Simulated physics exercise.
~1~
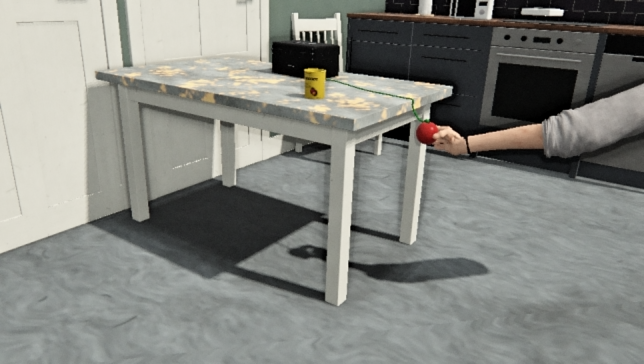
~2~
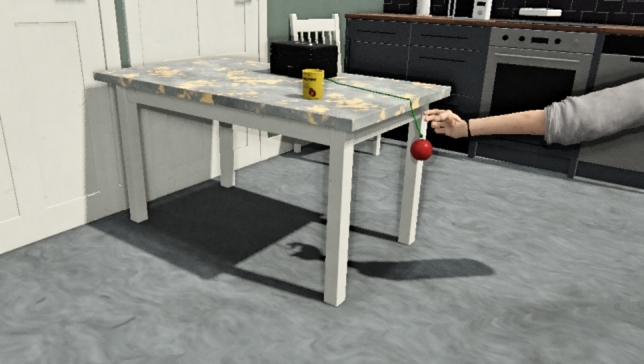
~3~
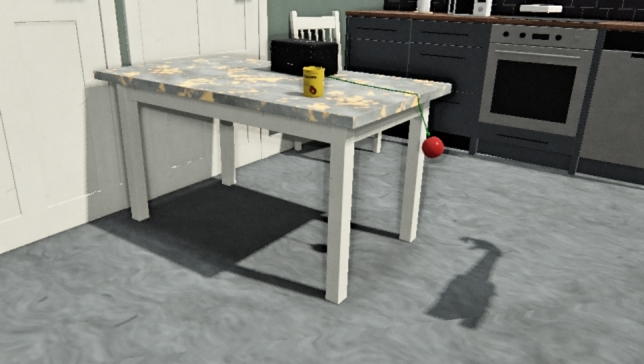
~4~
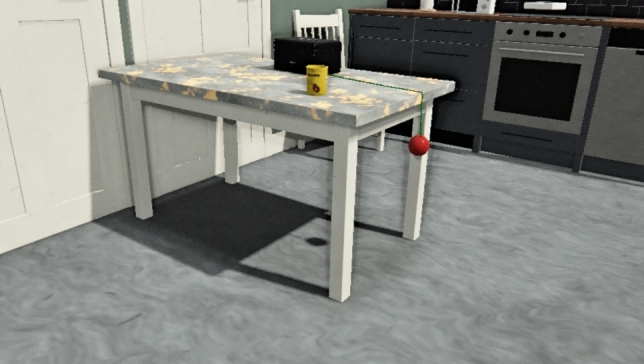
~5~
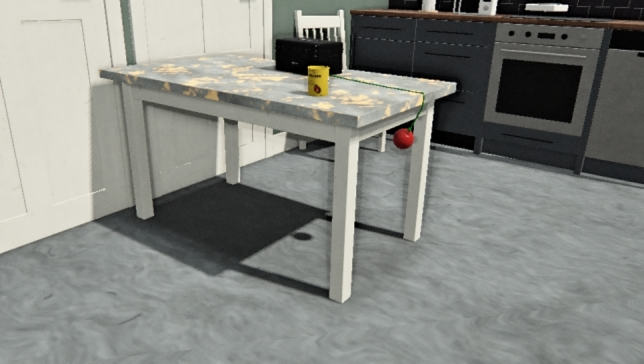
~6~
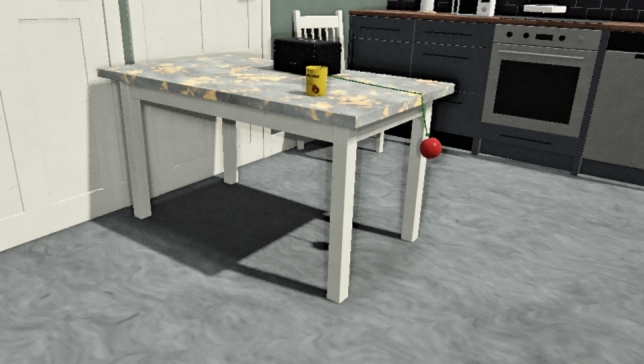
The video shows a hand lowering a red apple on a shoelace past the end of a table, then letting go and withdrawing. The apple swings gently below the edge and ends hanging in the air, while the yellow cup and black toolbox stay in place on top.
